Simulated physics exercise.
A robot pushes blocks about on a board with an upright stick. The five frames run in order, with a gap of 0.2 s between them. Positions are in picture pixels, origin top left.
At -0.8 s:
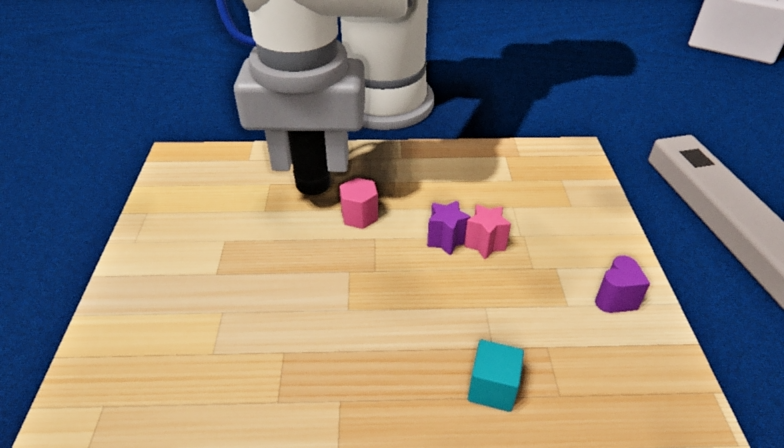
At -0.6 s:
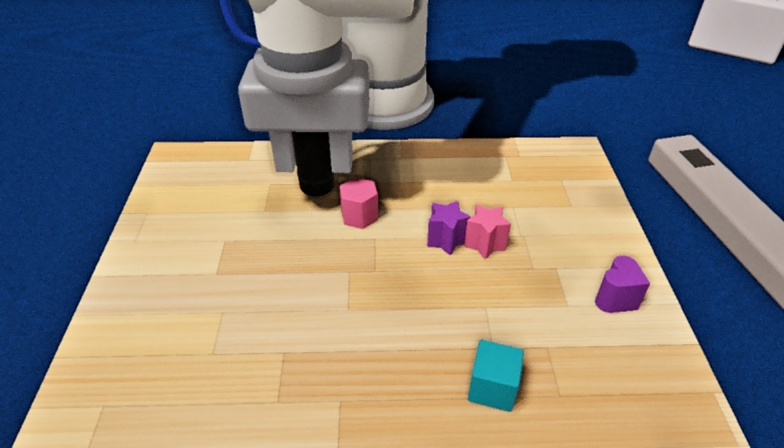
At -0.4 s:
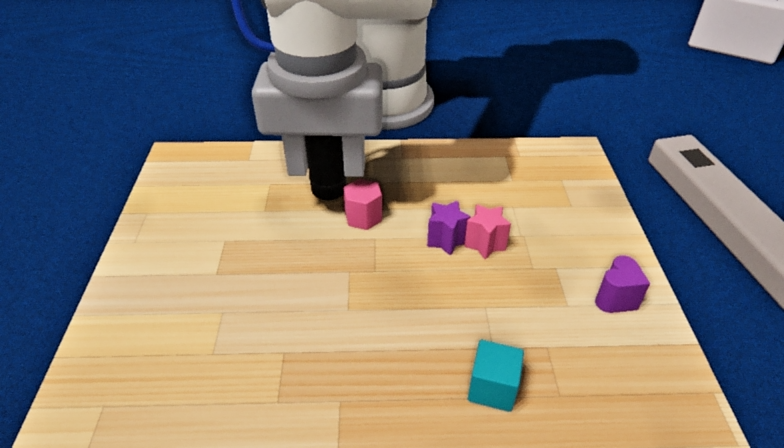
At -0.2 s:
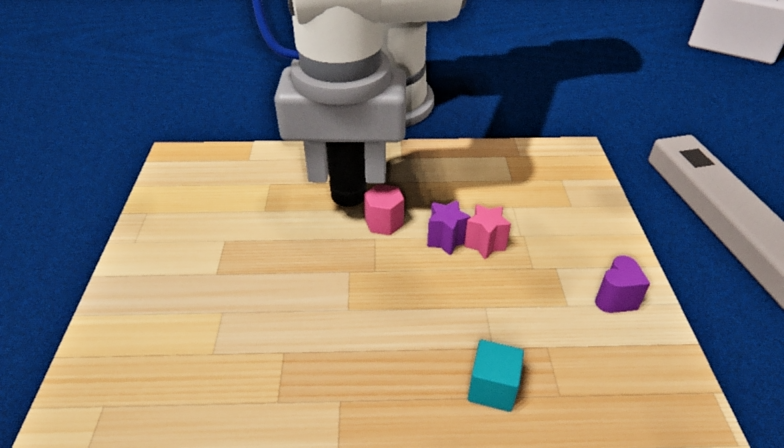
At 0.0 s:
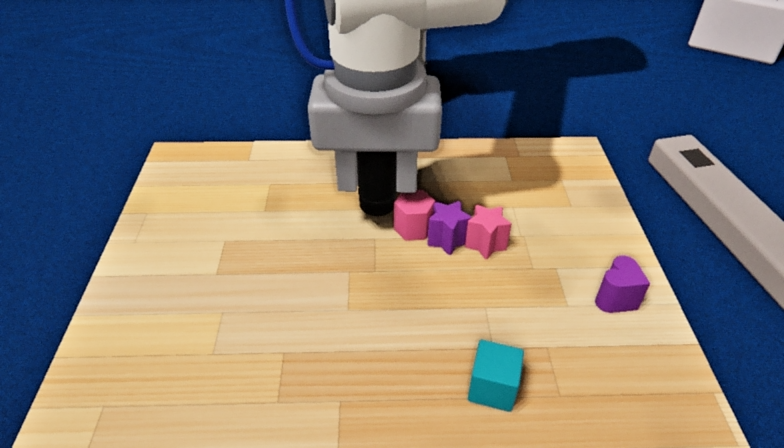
A robot arm with a black upright stick stands at the far edge of a light wooden board on a blue surface, seen from above and in front by a still camera. A pink six-sided block sits beside the stick, with purple and pink stars to its right, a purple heart near the right edge and a turquoise block nearer. The arm moves right, pushing the pink six-sided block up beside the purple star.
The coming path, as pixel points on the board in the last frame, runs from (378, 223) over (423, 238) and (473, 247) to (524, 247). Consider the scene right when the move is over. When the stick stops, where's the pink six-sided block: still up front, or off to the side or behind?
It sits in front of the stick.
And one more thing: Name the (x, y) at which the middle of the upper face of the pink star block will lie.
I predict (638, 247).
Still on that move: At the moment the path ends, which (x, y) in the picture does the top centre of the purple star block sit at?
Located at (601, 235).
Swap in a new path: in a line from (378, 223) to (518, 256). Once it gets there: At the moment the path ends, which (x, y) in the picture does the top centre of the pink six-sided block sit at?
Just about (562, 225).
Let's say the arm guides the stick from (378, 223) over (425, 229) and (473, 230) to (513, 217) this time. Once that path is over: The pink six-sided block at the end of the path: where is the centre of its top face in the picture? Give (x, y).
The pink six-sided block ends near (555, 204).
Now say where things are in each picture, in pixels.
The first frame shows lower end of the stick at (313, 185), tops of blocks, pink six-sided block at (359, 189), purple star block at (449, 213), pink star block at (490, 217), purple heart block at (627, 272).
The second frame shows stick at (317, 186), blocks as before.
The third frame shows stick at (329, 190), pink six-sided block at (363, 190).
The fourth frame shows stick at (349, 196), pink six-sided block at (384, 195).
The fifth frame shows stick at (378, 205), pink six-sided block at (415, 201), purple star block at (450, 213), pink star block at (490, 217), purple heart block at (627, 272).
On the path given first. One third of the way, stick at (425, 221); pink six-sided block at (463, 208), turned 40° anticlockwise; purple star block at (495, 220), turned 20° clockwise; pink star block at (530, 227), turned 25° anticlockwise.
Two thirds of the way, stick at (478, 229); pink six-sided block at (516, 216), turned 40° anticlockwise; purple star block at (550, 230), turned 25° clockwise; pink star block at (586, 237), turned 20° anticlockwise.
At the end, stick at (528, 229); pink six-sided block at (568, 218), turned 30° anticlockwise; purple star block at (601, 235), turned 30° clockwise; pink star block at (638, 247), turned 15° anticlockwise; purple heart block at (641, 278), turned 45° clockwise.
